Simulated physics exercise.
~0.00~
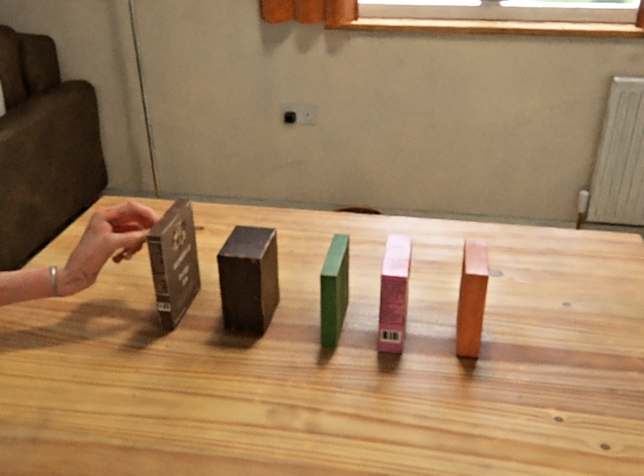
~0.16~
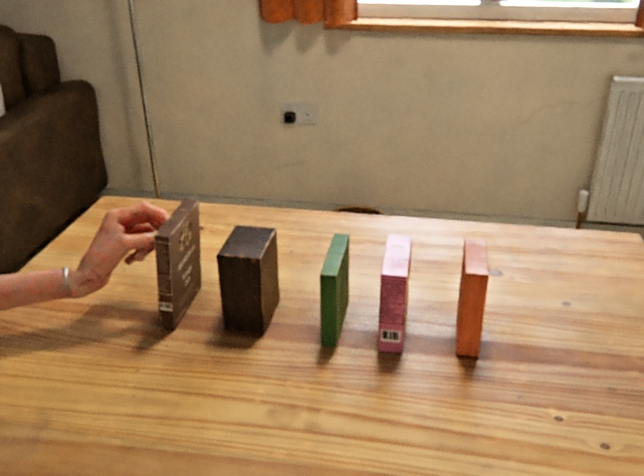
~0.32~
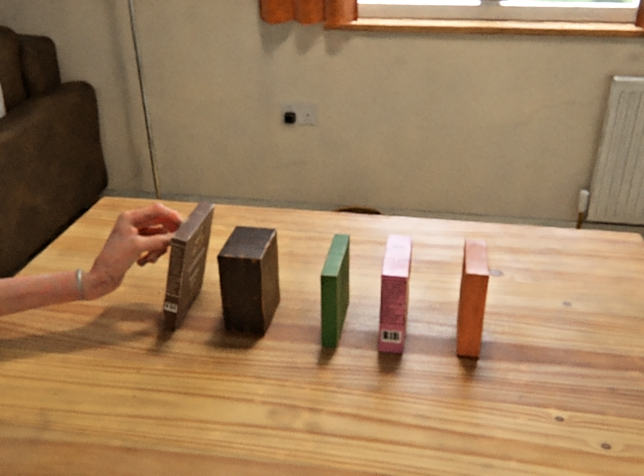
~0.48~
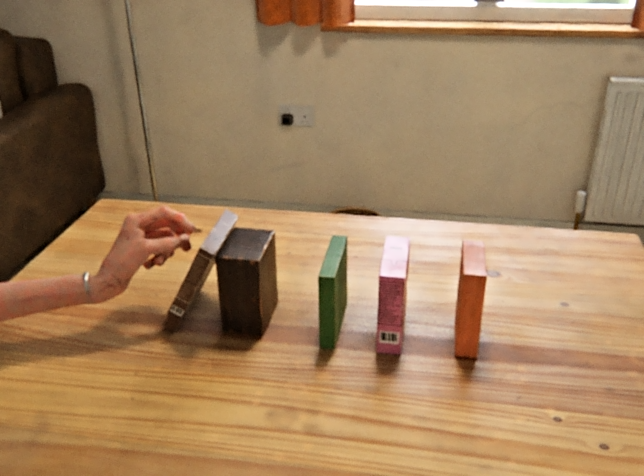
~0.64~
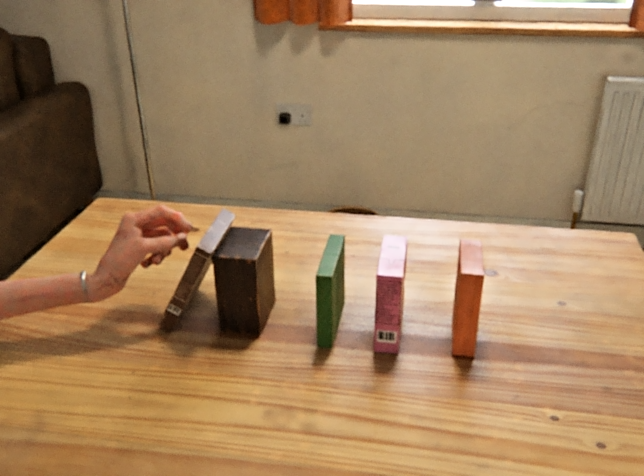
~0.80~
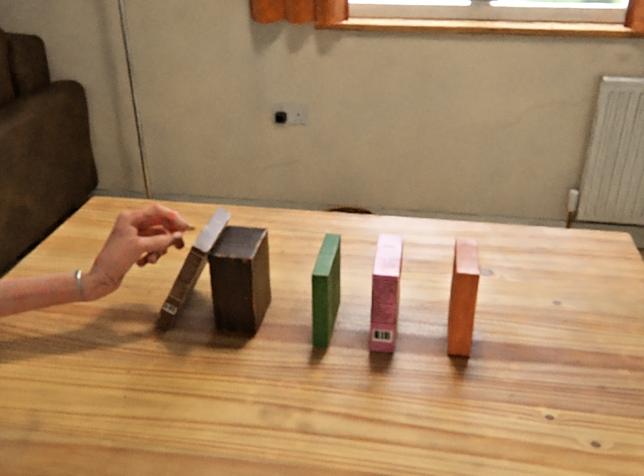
A brown packet stands at the left end of a spaced row on a wooden table, seen from slightly above by a gently swaying camera, with a dark sofa, a pale wall and a radiator behind. To its right stand a thick black block, a green block, a pink packet and an orange board. A hand reaching in from the left nudges the top of the brown packet, which tilts to the right. It tips against the black block and rests there, leaning, with the hand still close by. The black block stays upright, and the green, pink and orange pieces remain standing, untouched.
